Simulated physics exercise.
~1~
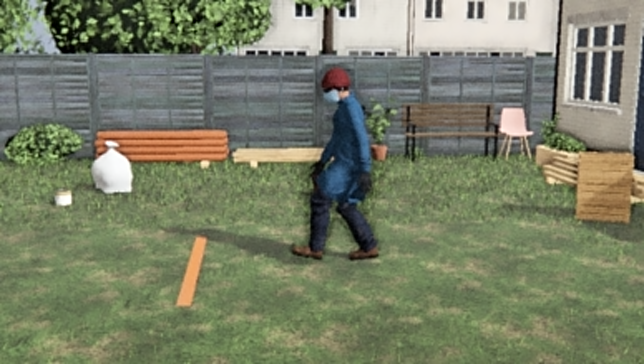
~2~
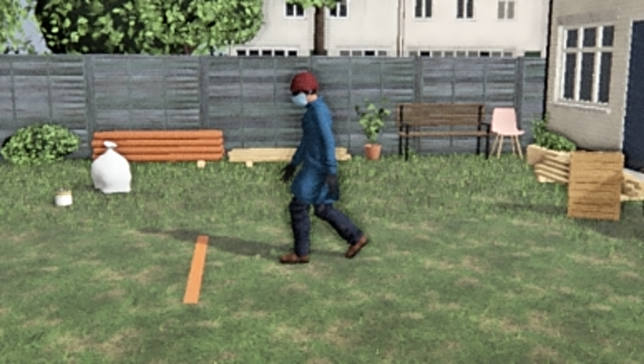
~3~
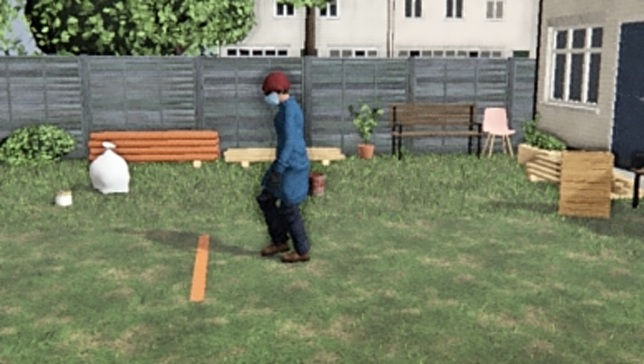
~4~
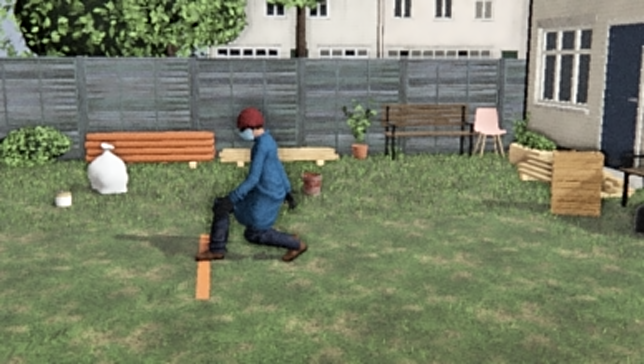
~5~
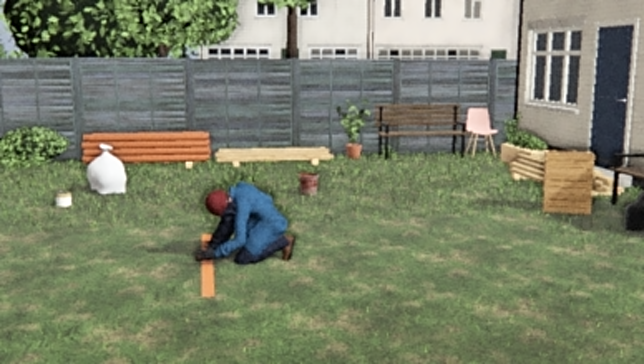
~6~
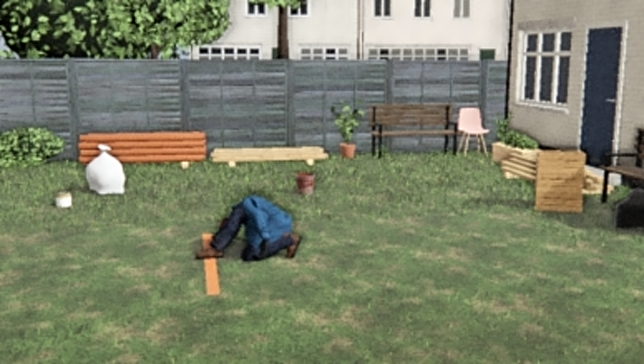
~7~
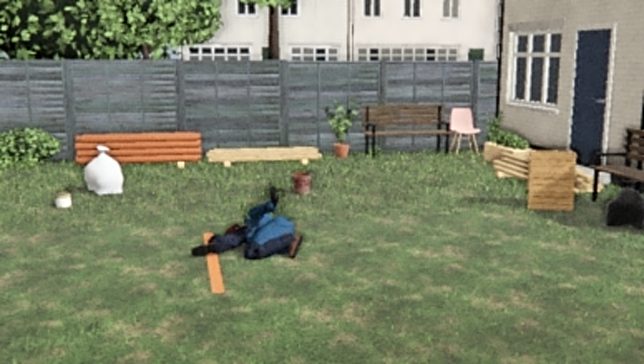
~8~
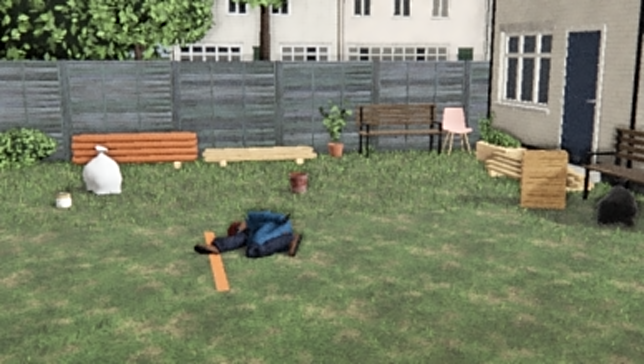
A person in a red hat, face mask and long blue top walked left across a garden towards an orange strip on the grass, dropped to their knees beside it, folded forward and slumped down, ending curled on the ground just right of the strip.
